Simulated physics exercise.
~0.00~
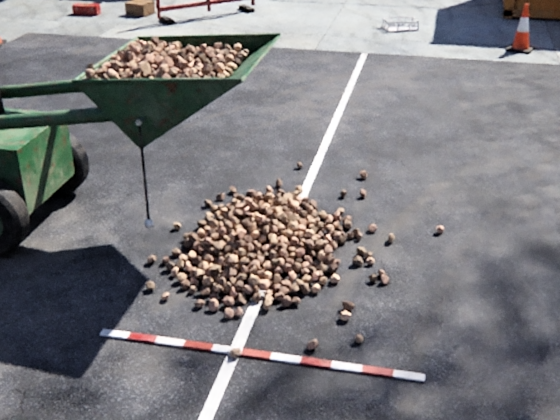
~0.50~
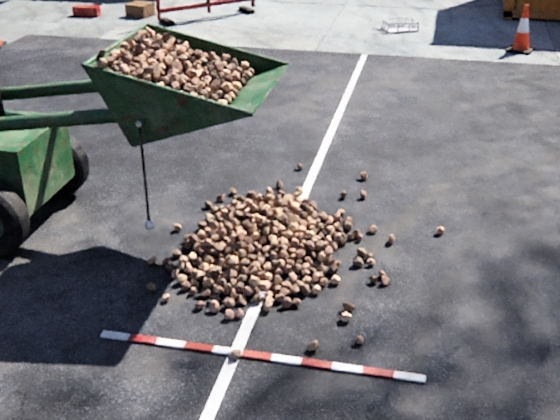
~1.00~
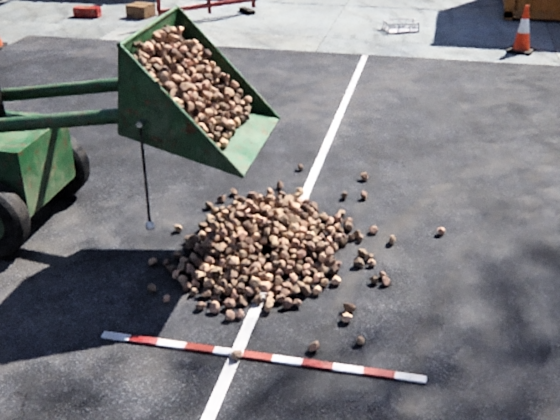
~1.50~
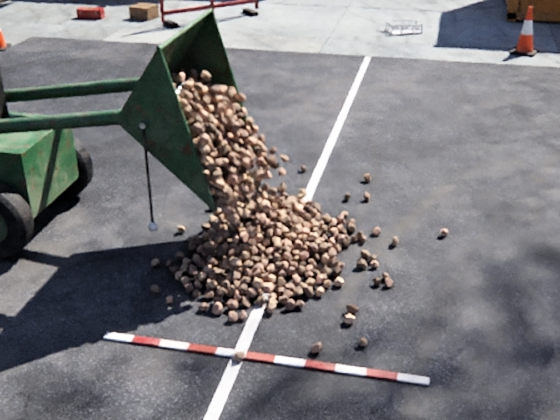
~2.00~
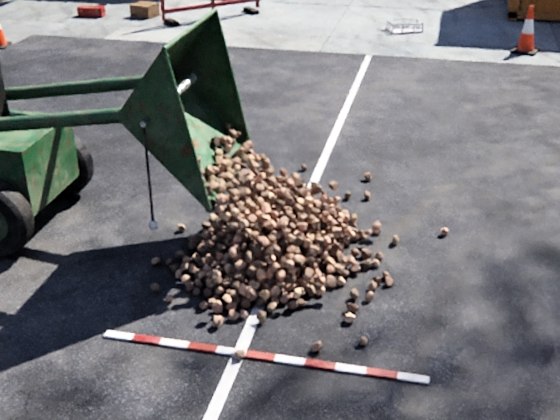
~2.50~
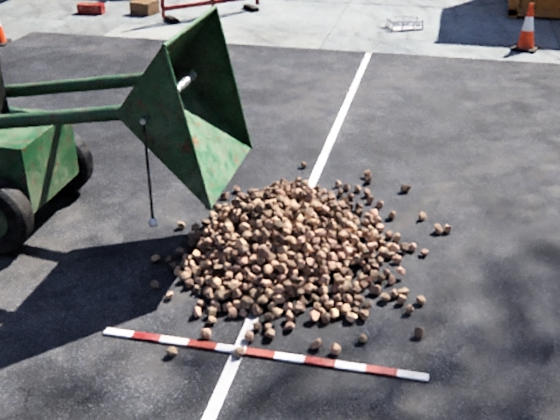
A green bucket full of small brown, rounded lumps hangs at the left over dark pavement, beside a heap already lying across a painted white line. It tips down toward the right, slowly at first, while its load stays inside. As it tilts steeply, the lumps slide over the lip and pour onto the near side of the heap. The bucket empties, and the heap slumps and spreads to the right and toward a red and white rod. At the end the empty bucket stays tipped above a broader pile, with many lumps beyond the line.
